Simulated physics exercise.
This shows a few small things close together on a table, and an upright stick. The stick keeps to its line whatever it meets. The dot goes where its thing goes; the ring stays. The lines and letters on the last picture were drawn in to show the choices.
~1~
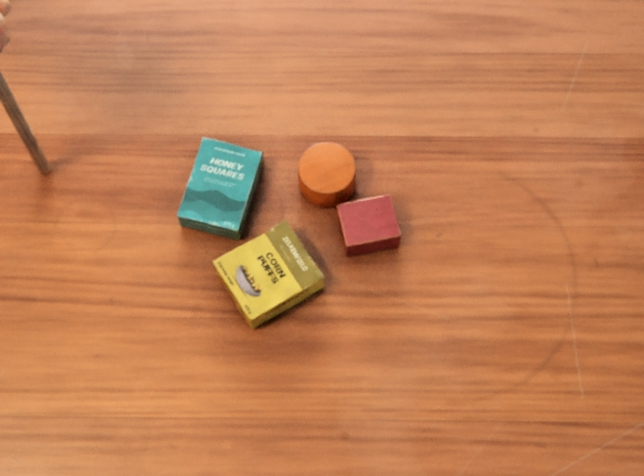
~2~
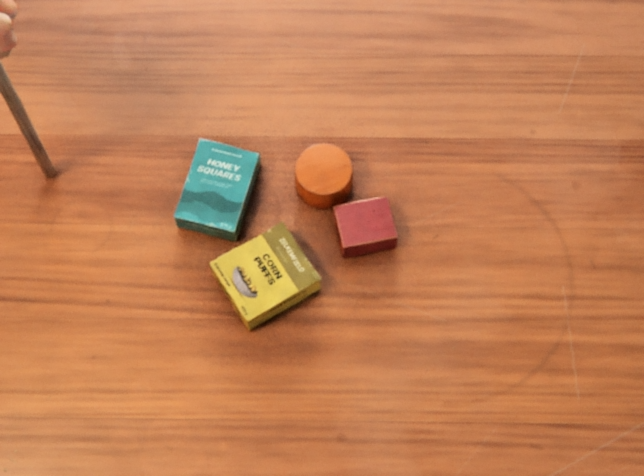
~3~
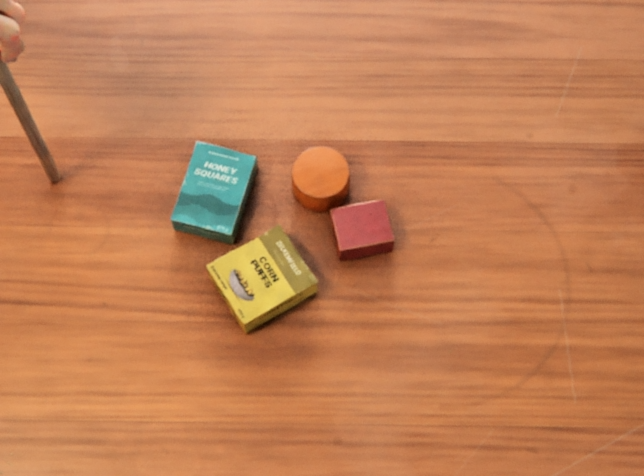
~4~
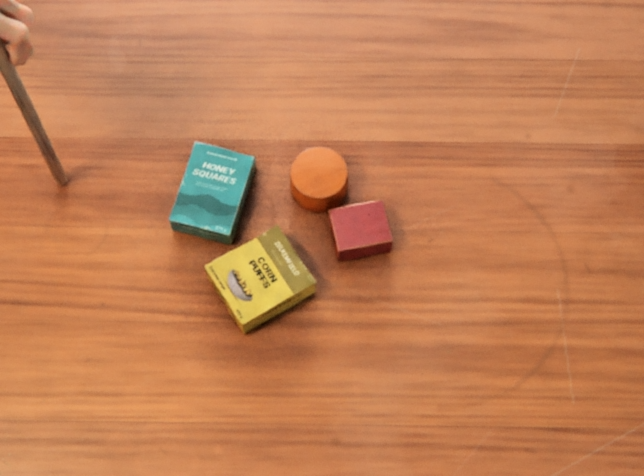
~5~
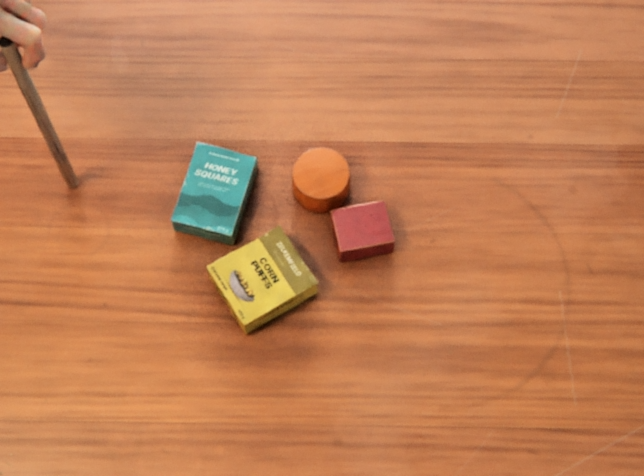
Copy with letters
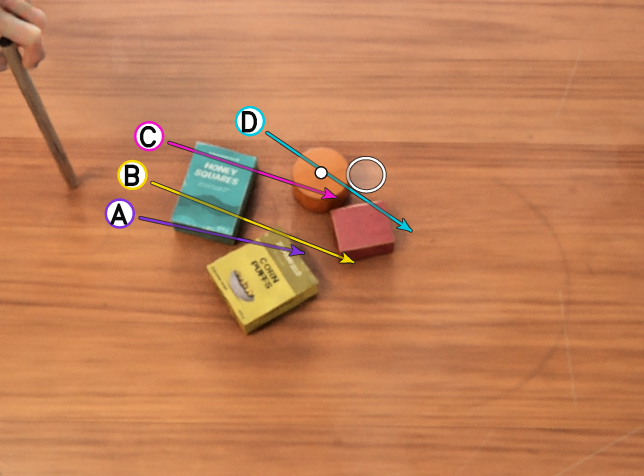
At first, a teal packet, a yellow box, an orange tin and a red block sit close together on a wooden table, with a stick upright at the left. A hand at the upper left edge comes further into view as the stick shifts slightly right, while the grouped items stay essentially in place.
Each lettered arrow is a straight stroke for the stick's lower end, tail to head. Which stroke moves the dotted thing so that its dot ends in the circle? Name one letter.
Only C gets it there.
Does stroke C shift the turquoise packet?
On that stroke, yes.
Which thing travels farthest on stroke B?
The turquoise packet goes farthest.
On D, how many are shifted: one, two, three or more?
Two.
On the marked copy, A from (140, 218) to (303, 253); B from (152, 183) to (353, 262); C from (169, 143) to (336, 197); D from (267, 133) to (411, 231); the ring at (366, 174); the white dot at (322, 173).
Taking C. A third of the way, foot of the stick (230, 163); orange tin (322, 181); turquoise packet (227, 207).
Two thirds of the way, foot of the stick (290, 183); orange tin (323, 181); turquoise packet (248, 217); yellow box (263, 288).
When it is over, foot of the stick (336, 198); orange tin (370, 182); turquoise packet (248, 217); the dot on the orange tin is in the ring.
As for the rest, A leaves the dotted thing at (333, 168); B leaves the dotted thing at (361, 157); D leaves the dotted thing at (338, 214).
